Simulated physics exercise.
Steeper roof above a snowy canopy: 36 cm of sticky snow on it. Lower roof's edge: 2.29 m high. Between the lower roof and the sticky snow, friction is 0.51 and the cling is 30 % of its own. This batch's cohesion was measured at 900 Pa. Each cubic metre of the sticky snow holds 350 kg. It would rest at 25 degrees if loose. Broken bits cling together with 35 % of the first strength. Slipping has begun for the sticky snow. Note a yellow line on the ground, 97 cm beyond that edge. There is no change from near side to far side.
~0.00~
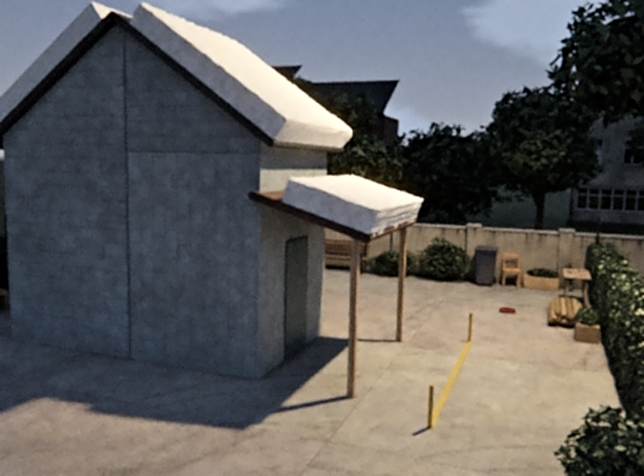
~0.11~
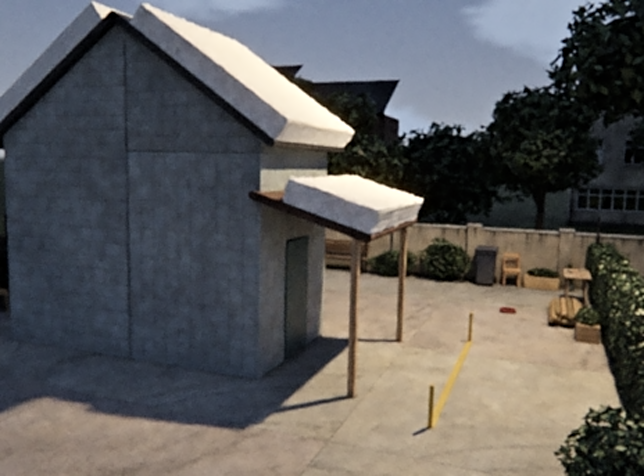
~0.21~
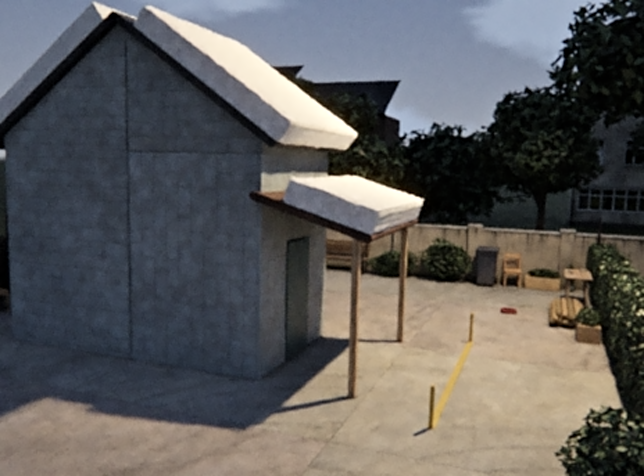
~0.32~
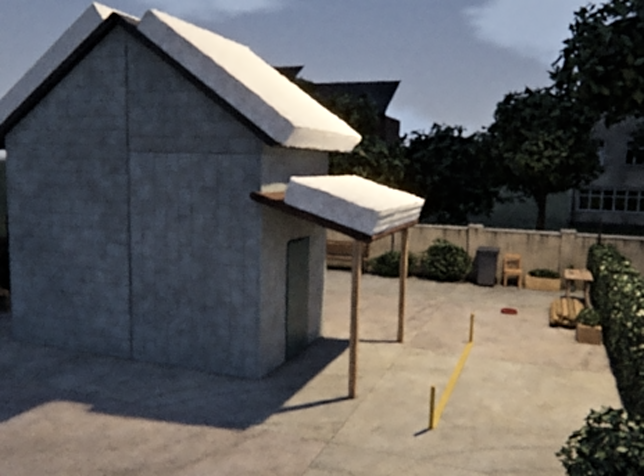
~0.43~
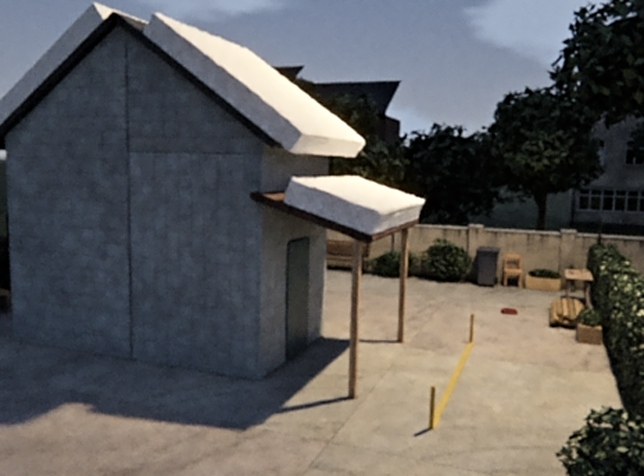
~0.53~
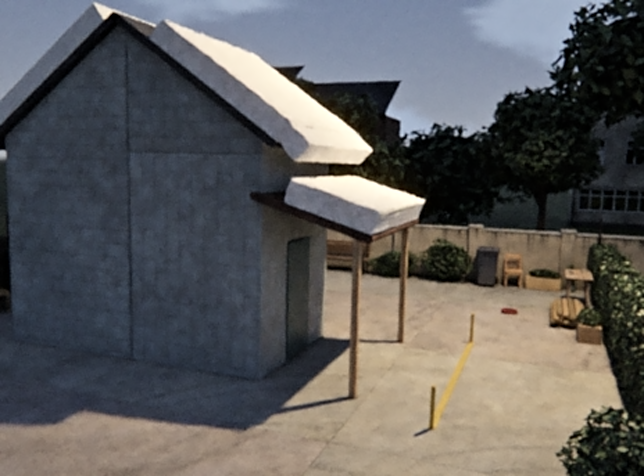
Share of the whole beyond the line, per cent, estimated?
Near 51 %.
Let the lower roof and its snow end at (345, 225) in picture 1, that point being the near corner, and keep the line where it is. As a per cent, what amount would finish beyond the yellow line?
That would be roughly 60 percent.
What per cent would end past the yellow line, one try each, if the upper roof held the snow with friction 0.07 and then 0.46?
About 65 % in the first try and about 30 % in the second.
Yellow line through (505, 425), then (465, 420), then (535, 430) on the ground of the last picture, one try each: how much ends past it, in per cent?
About 25 %, 40 %, 16 %.
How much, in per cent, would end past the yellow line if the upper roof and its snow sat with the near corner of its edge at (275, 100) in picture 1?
In that case some 60 per cent.
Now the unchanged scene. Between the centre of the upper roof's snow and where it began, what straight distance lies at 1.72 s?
I'd say close to 3.6 m.
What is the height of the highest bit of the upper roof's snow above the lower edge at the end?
0.6 m or so.
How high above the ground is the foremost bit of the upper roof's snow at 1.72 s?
I'd say around 0.6 metres.
By 1.07 s, none is below the lower edge and 0 % is past the line.
By 1.72 s, 26 % is below the lower edge and 9 % is past the line.
By 2.36 s, 66 % is below the lower edge and 47 % is past the line.
By 3.00 s, 79 % is below the lower edge and 51 % is past the line.
By 4.00 s, at the end, 79 % is below the lower edge and 51 % is past the line.
